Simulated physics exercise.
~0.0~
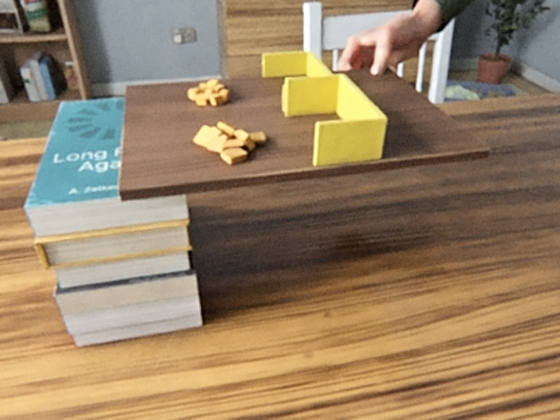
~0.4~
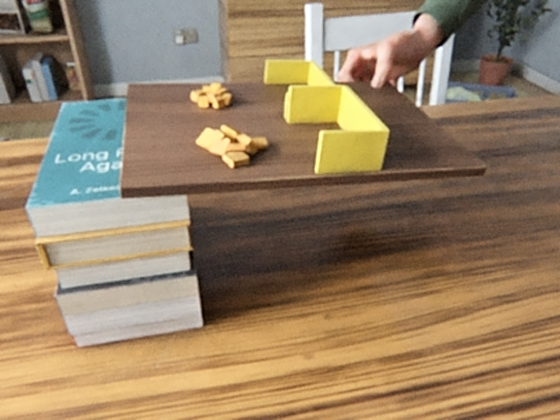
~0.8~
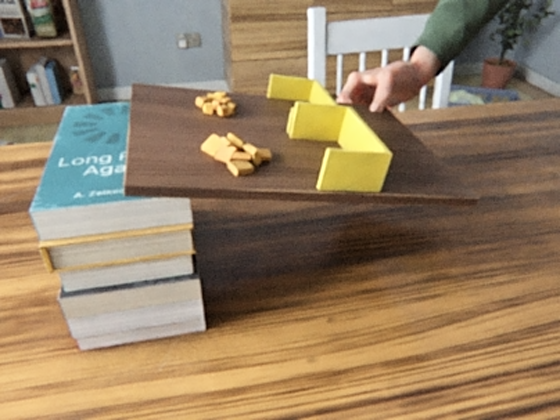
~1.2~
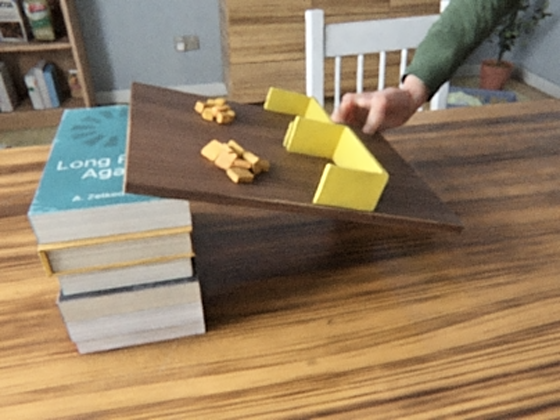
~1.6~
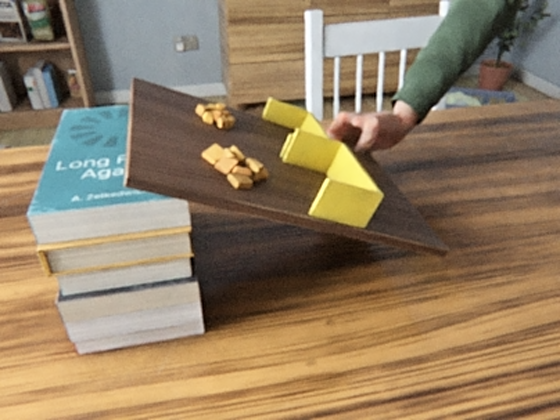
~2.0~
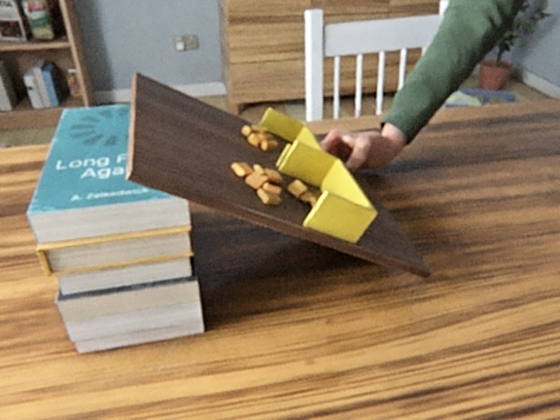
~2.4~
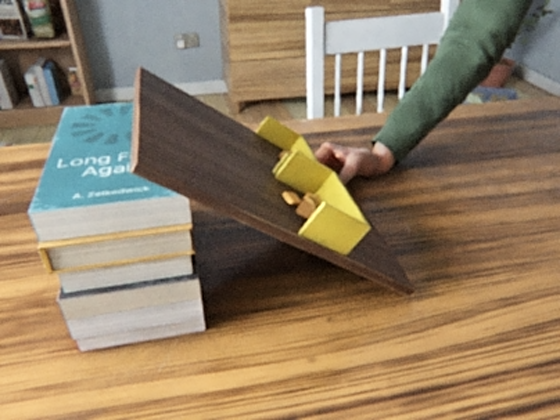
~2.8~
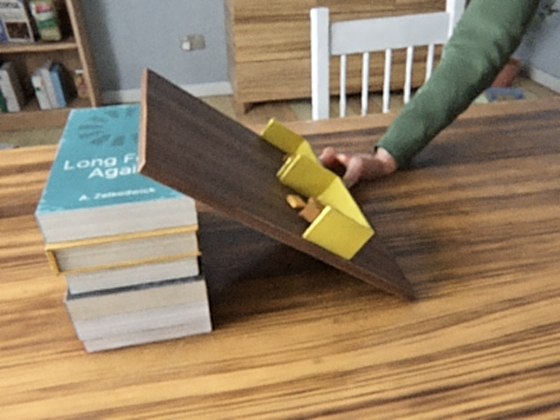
On a wooden table, a hand lowers a board until small orange pieces slide against yellow barriers.
